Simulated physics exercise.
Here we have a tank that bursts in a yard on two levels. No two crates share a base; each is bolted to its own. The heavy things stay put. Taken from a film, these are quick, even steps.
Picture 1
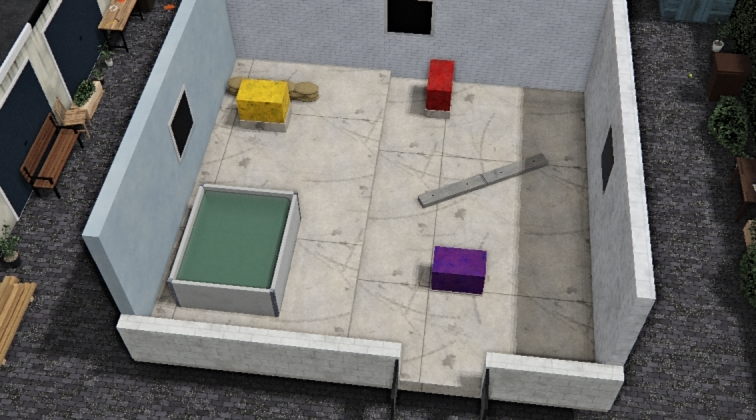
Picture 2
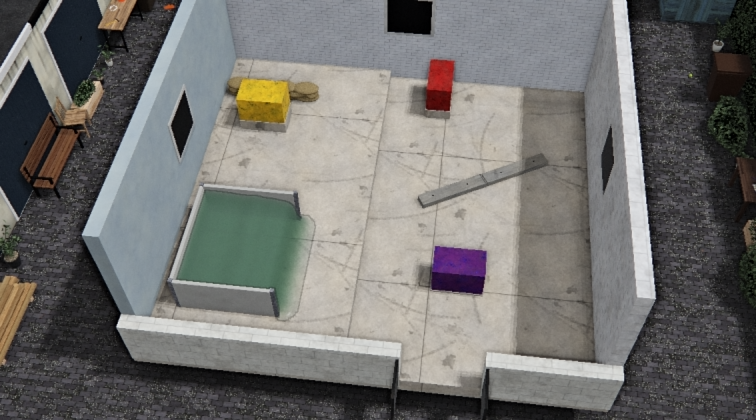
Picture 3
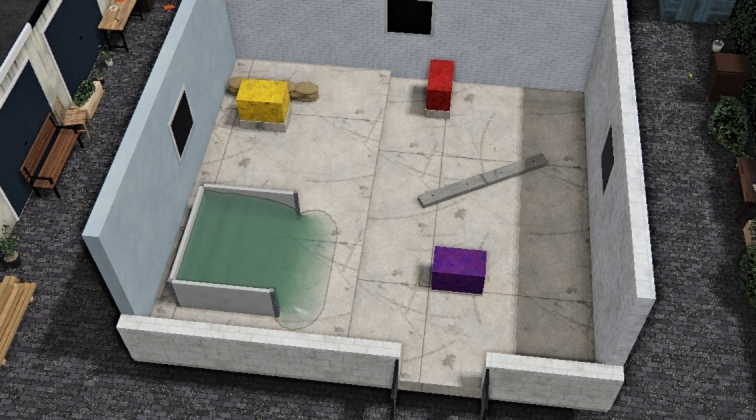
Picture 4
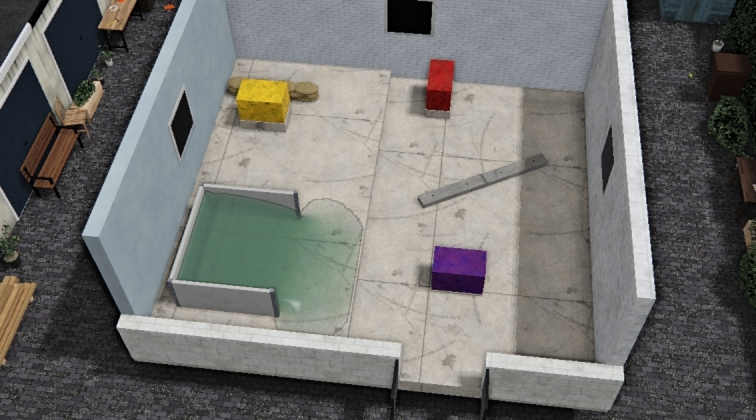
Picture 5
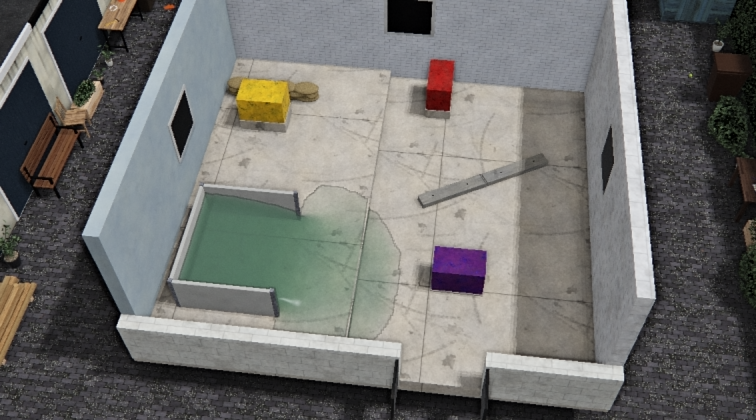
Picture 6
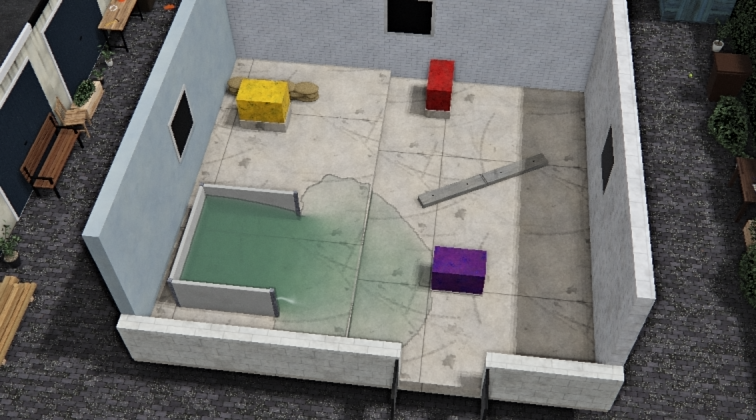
Green water pours from the tank's open right side and spreads across the pale yard floor.
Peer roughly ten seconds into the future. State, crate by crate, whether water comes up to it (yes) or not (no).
Red crate - no; yellow crate - no; purple crate - yes.
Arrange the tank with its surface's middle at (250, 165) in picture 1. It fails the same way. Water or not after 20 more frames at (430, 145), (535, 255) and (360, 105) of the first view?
The first spot is inundated, the second inundated, and the third not reached.
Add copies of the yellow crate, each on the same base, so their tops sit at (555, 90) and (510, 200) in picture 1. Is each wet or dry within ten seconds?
Stays clear, then is reached.
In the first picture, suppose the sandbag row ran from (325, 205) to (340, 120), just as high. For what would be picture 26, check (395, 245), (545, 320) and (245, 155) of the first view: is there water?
As listed: Submerged, submerged, unflooded.
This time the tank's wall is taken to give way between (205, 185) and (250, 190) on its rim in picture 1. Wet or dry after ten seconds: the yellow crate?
As far as I can tell, the yellow crate is overrun.
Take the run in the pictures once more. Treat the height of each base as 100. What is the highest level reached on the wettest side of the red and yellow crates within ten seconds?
About 60 % and 0 %.
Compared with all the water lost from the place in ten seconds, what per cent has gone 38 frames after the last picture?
About 60 per cent.
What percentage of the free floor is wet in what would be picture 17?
I'd put it at roughly 50 per cent.
A moment on, water covers 35 % of the floor; the red crate not reached, the yellow crate not reached, the purple crate water round its plinth.
Next, water covers 50 % of the floor; the red crate not reached, the yellow crate not reached, the purple crate water round its plinth.
Then, water covers 55 % of the floor; the red crate water round its plinth, the yellow crate not reached, the purple crate water round its plinth.
Later, water covers 60 % of the floor; the red crate water round its plinth, the yellow crate not reached, the purple crate water round its plinth.
In the end, water covers 60 % of the floor; the red crate stayed above the water, the yellow crate stayed above the water, the purple crate was topped.
